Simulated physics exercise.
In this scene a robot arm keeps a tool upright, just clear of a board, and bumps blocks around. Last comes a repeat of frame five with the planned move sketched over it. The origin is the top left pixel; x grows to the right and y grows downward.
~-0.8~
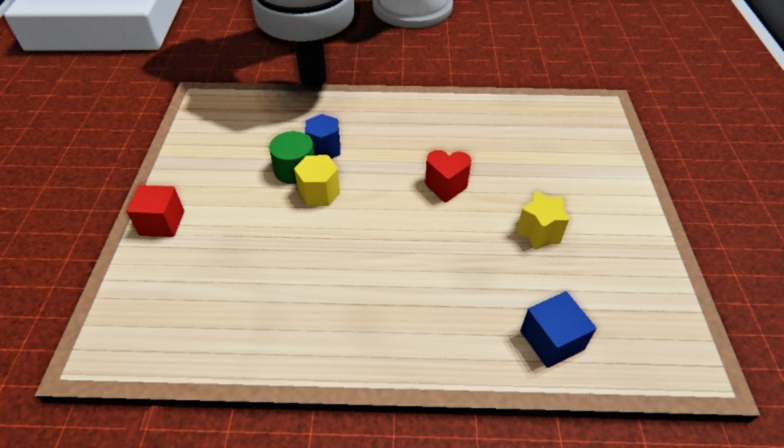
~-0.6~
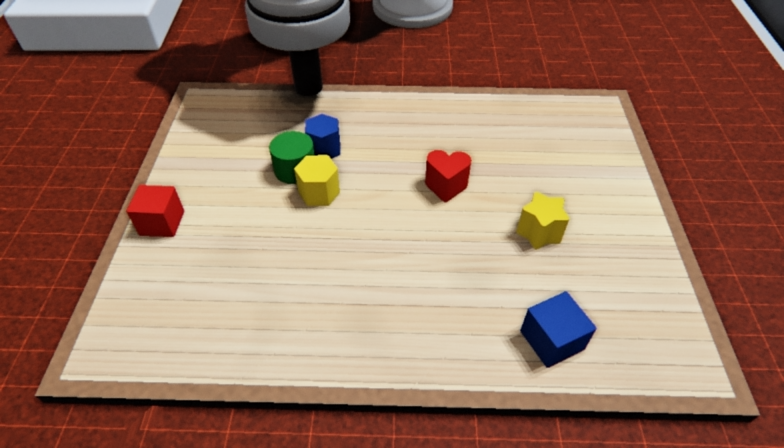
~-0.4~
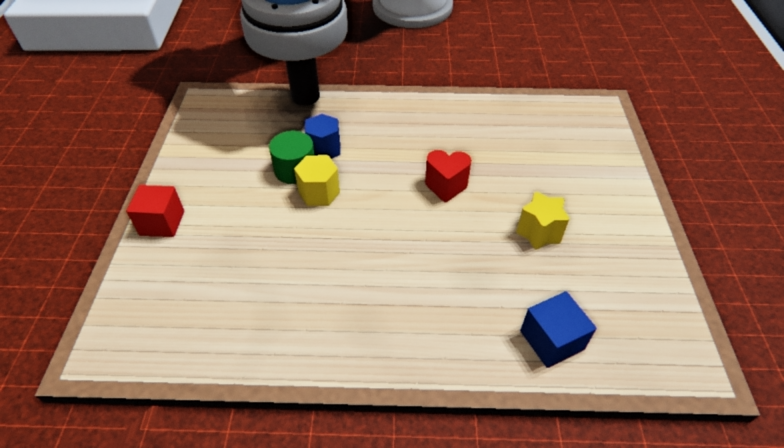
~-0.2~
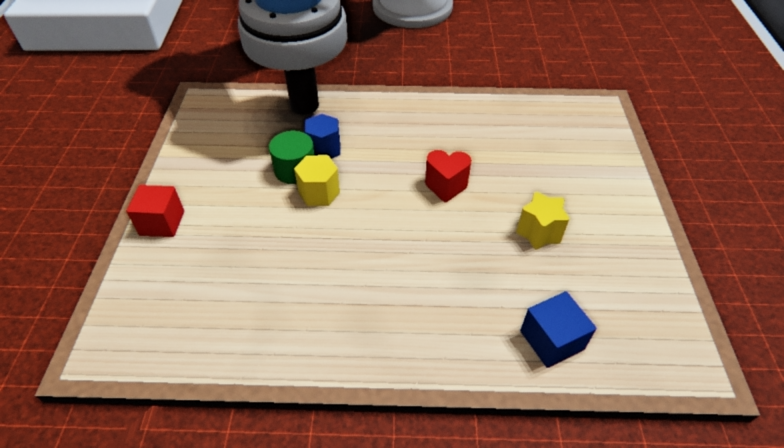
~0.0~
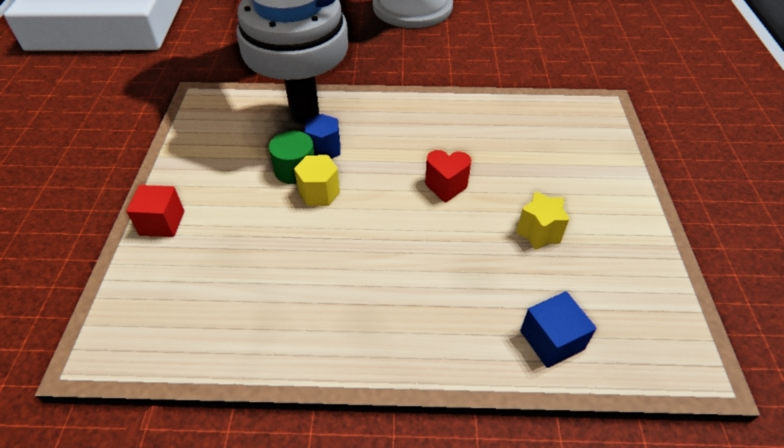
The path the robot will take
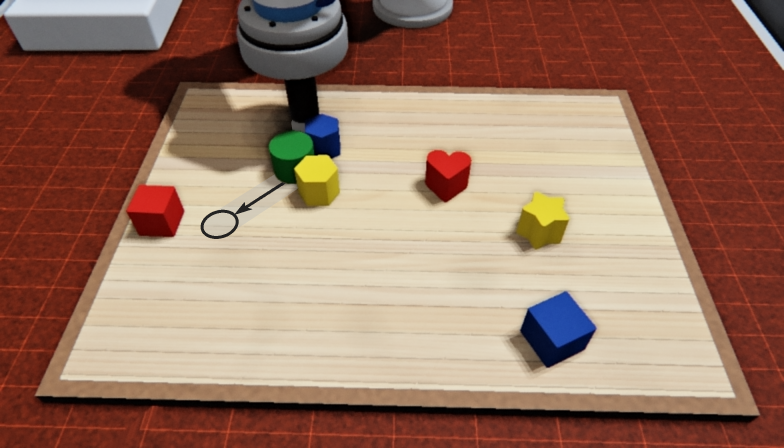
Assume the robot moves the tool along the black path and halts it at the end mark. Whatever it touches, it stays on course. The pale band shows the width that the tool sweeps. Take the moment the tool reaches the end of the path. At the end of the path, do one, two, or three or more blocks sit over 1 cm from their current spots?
I think two will be displaced.
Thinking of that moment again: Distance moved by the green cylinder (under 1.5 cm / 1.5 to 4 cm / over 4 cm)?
It shifts by more than 4 cm.
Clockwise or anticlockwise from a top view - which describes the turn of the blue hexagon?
My prediction: CCW.
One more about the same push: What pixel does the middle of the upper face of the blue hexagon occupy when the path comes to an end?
I think it will end close to (335, 139).
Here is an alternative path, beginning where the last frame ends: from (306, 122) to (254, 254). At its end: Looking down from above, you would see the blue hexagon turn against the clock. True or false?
True - the claim holds.
Drawn move, from (306, 122) by way of (307, 158) and (270, 192) to (220, 224).
On the path given first. One third of the way, tool (306, 151); green cylinder (281, 157); blue hexagon (335, 139), turned 40° anticlockwise.
Two thirds of the way, tool (268, 184); green cylinder (241, 194); blue hexagon (335, 139), turned 40° anticlockwise.
At the end, tool (217, 217); green cylinder (209, 232); yellow hexagon still; blue hexagon (335, 139), turned 40° anticlockwise.
